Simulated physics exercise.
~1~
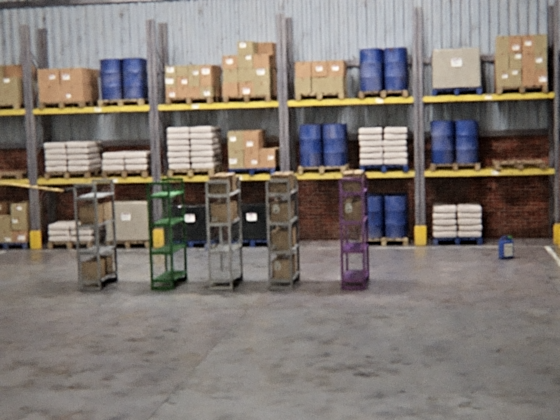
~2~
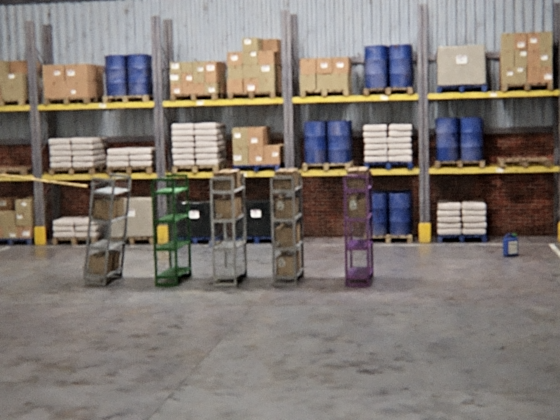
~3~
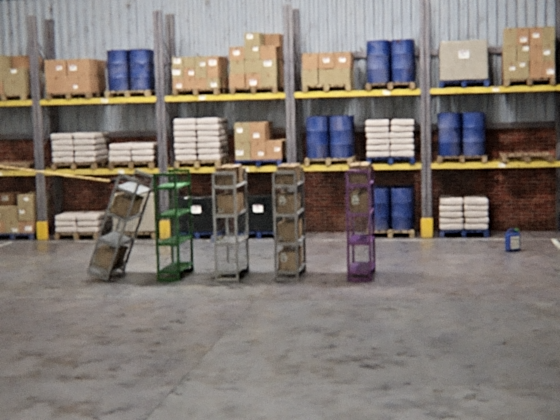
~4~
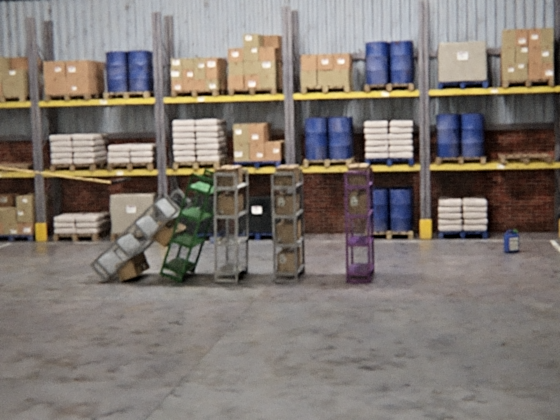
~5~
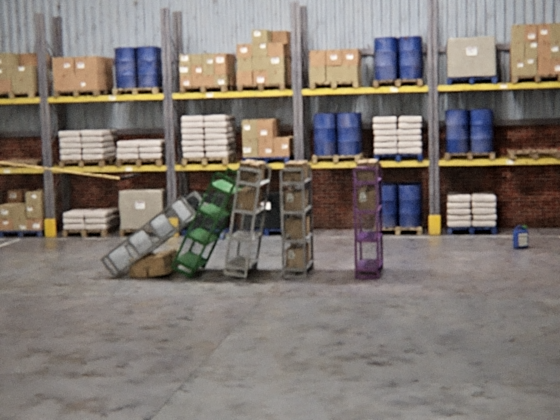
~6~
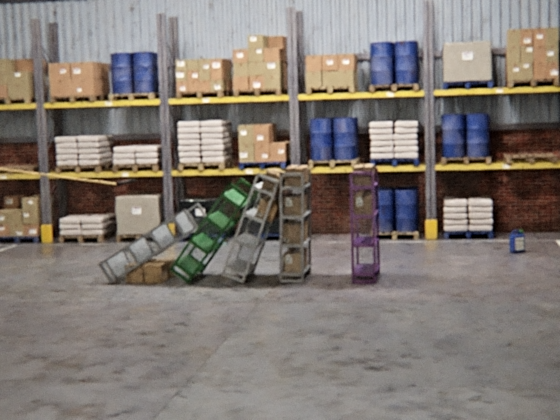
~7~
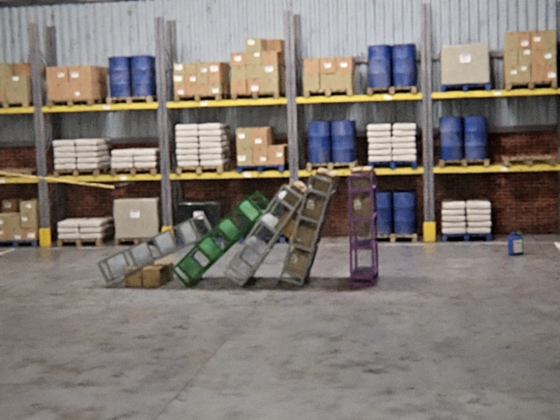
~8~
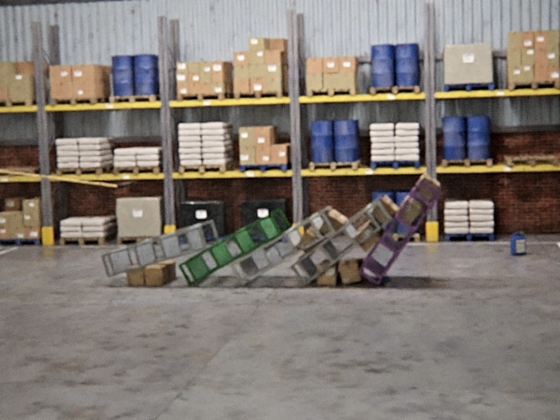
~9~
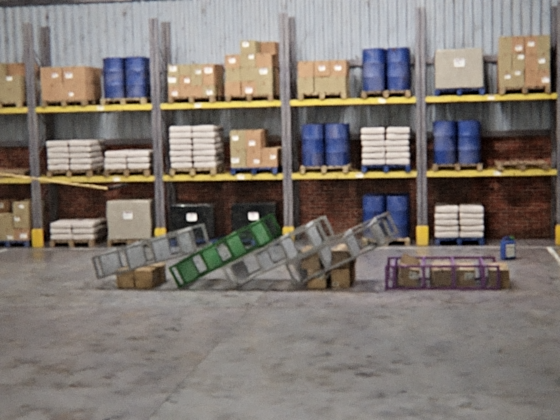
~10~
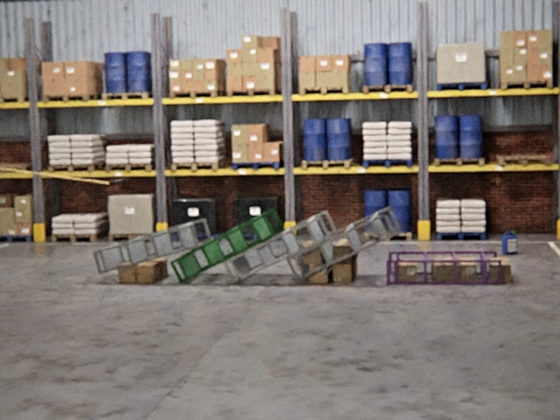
Five freestanding racks toppling rightward in turn, spilling cartons, four ending propped at a slant and the purple one lying flat.
